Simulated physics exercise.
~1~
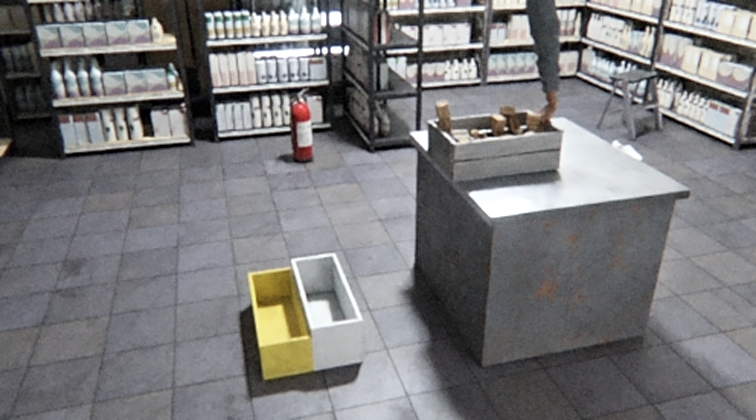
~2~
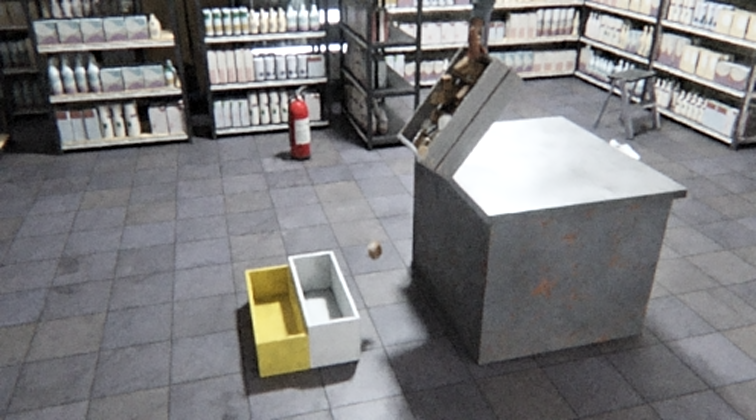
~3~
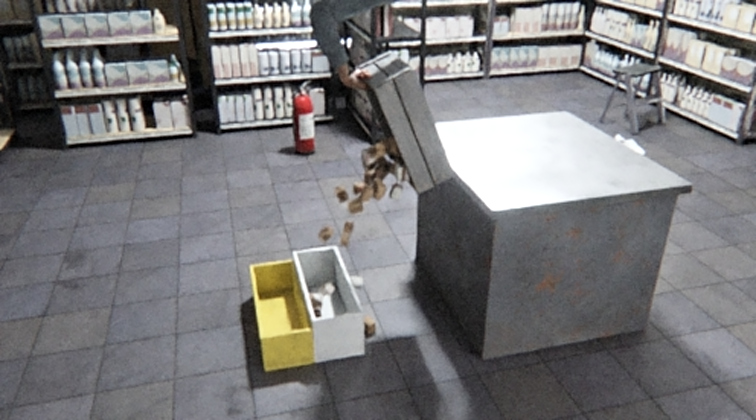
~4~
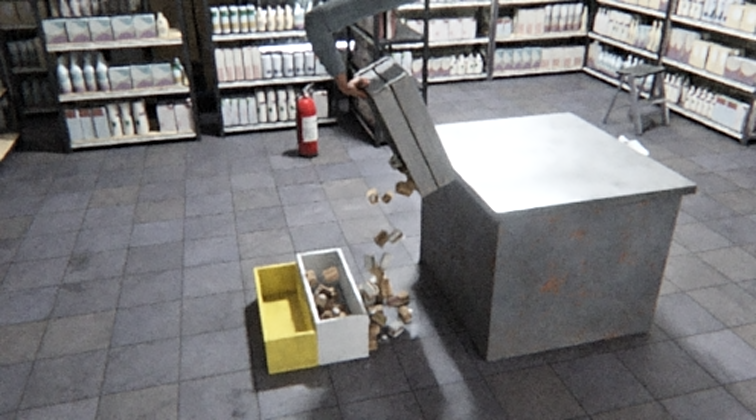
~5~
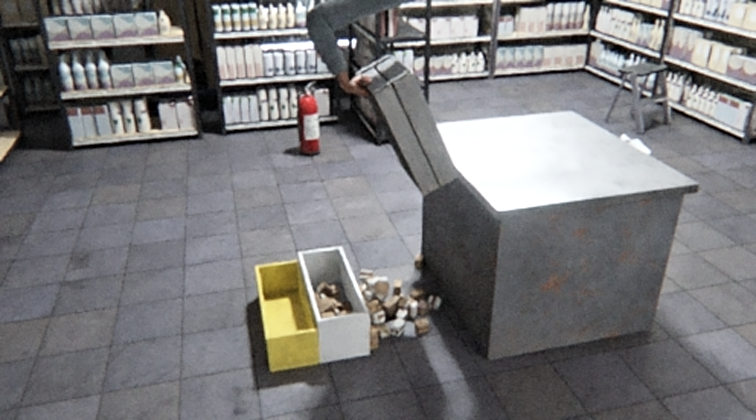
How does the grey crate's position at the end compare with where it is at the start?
At the start the grey crate sits upright on top of the bench. By the end it is further left and slightly higher in view, tipped steeply over the bench's left edge.
